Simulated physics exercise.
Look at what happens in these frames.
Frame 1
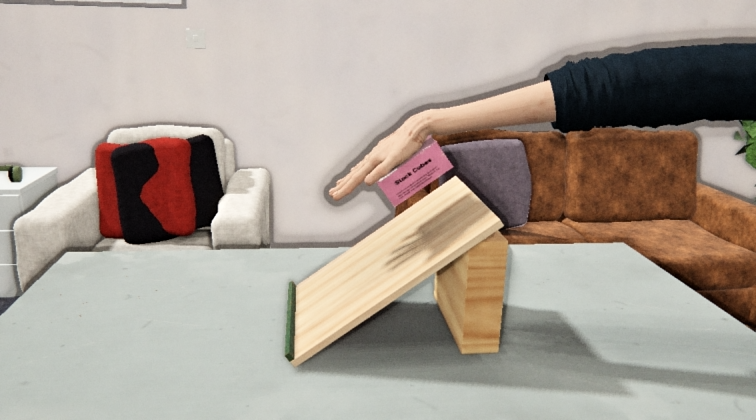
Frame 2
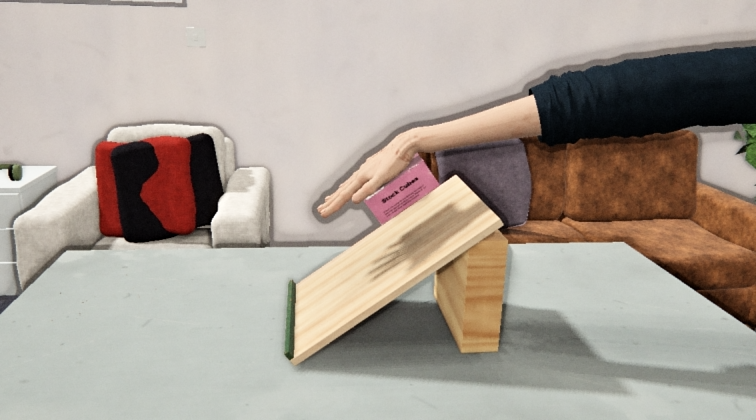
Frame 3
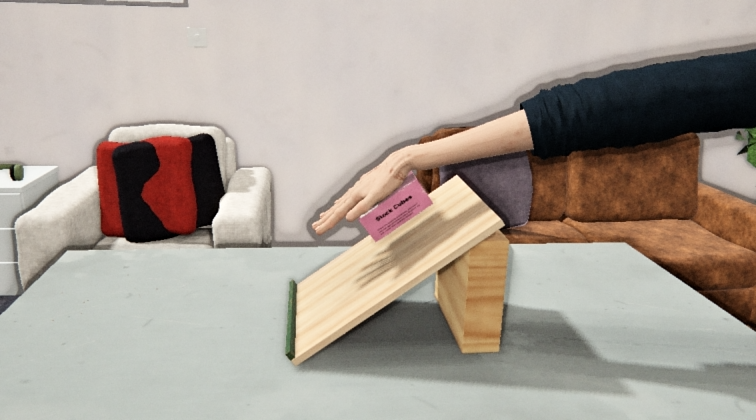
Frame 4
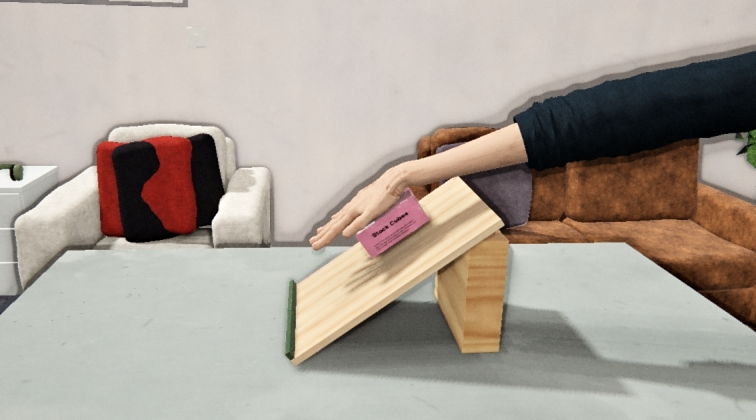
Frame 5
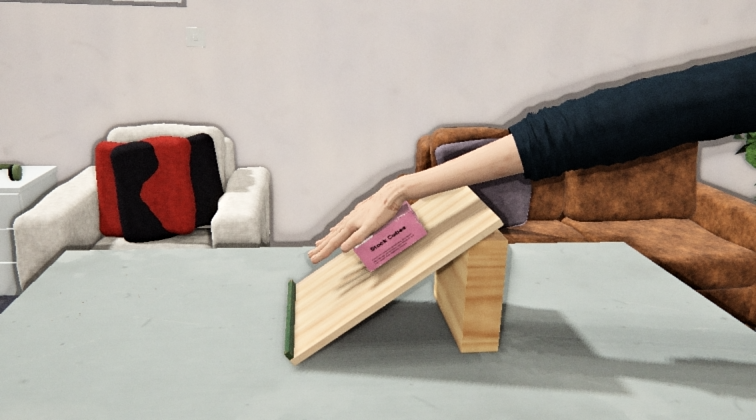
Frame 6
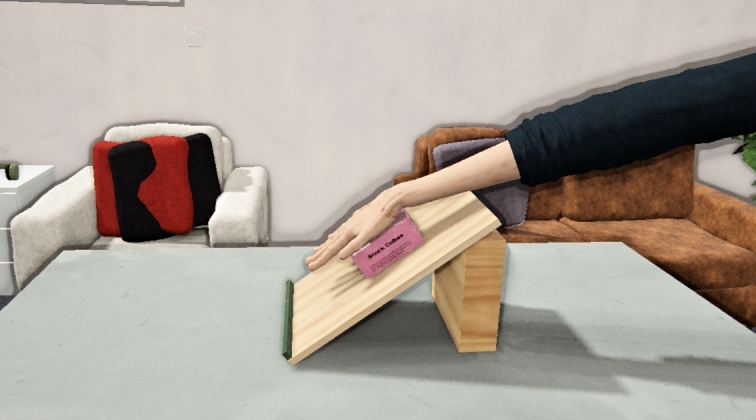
At the start, a hand holds a pink packet above a wooden ramp propped on a wooden block on a table. The hand lowers the packet down and slightly left toward the sloping board, and by the end the packet is in place on the ramp, with the hand still on it.
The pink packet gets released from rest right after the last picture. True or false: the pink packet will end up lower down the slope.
True.
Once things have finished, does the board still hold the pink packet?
Pink packet - still on top.
Then, 0.40 s later than the last frame, pink packet moved a little near (360, 254).
Then, 0.50 s later than the last frame, pink packet moved about its own width near (342, 266).
Then, 0.60 s later than the last frame, pink packet moved about its own width near (319, 282).
When it is over, moved from the start, pink packet. End places, in pixels of the last picture, pink packet near (311, 287). The pink packet runs down the board.
